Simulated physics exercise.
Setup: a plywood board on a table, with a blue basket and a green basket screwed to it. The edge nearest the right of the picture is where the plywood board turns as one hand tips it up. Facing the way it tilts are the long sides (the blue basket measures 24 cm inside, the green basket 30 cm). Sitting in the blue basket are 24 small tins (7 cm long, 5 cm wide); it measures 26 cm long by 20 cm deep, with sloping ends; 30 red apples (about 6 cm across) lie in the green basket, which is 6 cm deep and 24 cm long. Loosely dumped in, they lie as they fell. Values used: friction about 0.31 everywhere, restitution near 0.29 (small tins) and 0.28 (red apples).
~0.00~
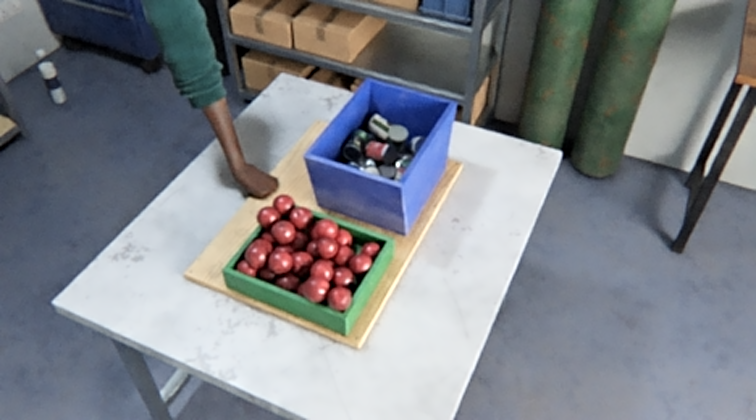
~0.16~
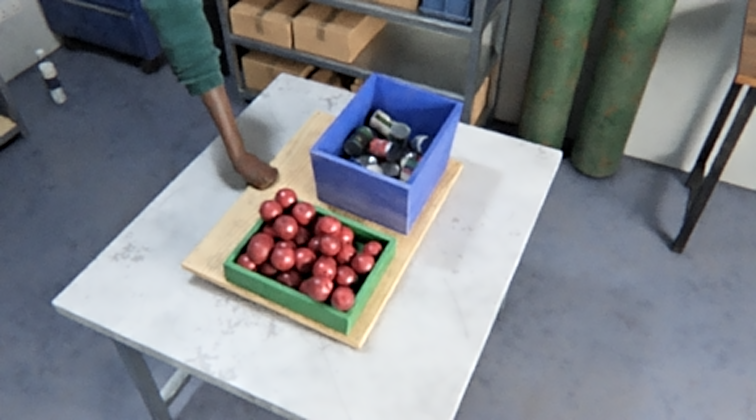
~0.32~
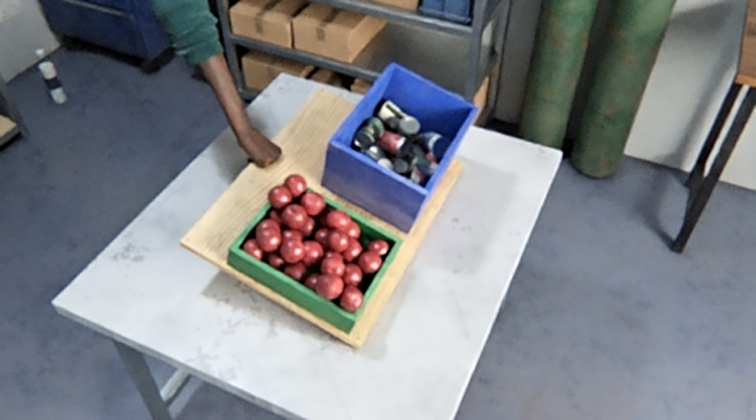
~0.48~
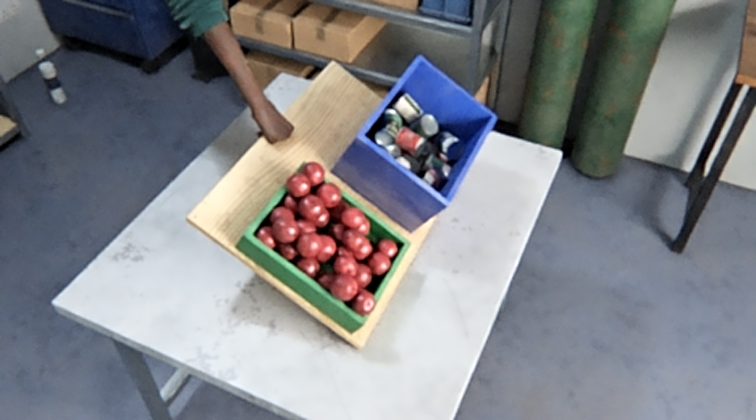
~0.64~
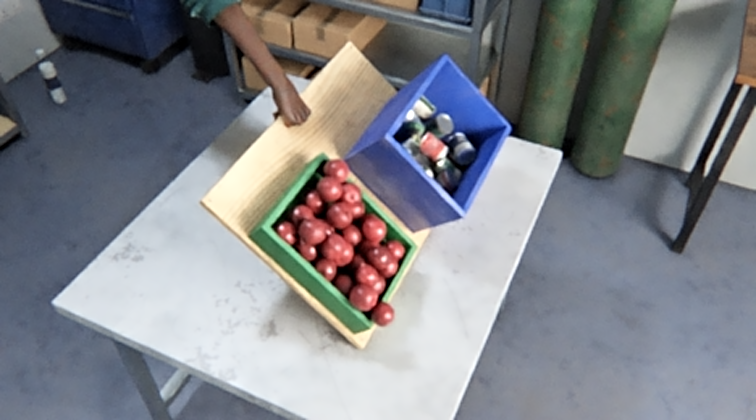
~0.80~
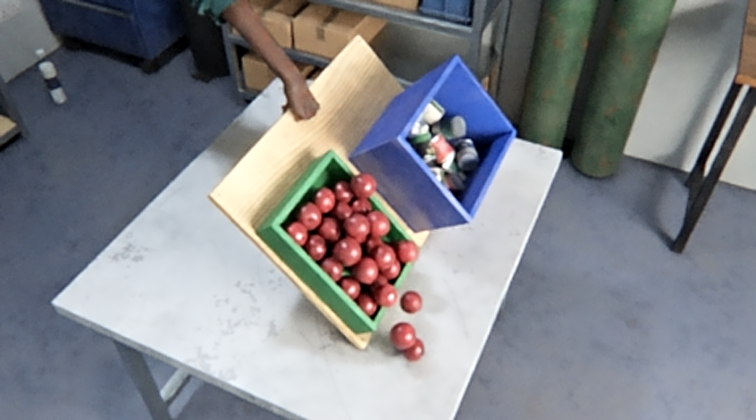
Red apples rolling out of a green basket onto the table as a hand tilts a wooden board, blue basket of tins alongside.
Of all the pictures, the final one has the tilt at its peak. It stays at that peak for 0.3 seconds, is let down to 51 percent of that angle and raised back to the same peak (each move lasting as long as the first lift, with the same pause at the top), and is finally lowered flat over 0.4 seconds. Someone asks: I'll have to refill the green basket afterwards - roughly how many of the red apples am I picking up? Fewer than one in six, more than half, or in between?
You'll be picking up between a sixth and a half of them.
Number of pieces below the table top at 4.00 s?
Estimated number of pieces: About 10.
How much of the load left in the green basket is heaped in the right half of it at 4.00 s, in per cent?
Share in that half: Roughly 50 percent.
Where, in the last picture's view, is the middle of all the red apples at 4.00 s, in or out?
Roughly (339, 281).
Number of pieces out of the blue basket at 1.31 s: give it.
For the blue basket, some 0.
After 1.31 s, tilt 41°; 0 of 24 out of the blue basket and 11 of 30 out of the green basket.
After 1.95 s, tilt 23°; 0 of 24 out of the blue basket and 11 of 30 out of the green basket.
After 2.85 s, tilt 45°; 0 of 24 out of the blue basket and 11 of 30 out of the green basket.
Outcome (at 4.00 s), 0 of 24 out of the blue basket and 11 of 30 out of the green basket. Asked share, 11 of 30, 37 per cent.
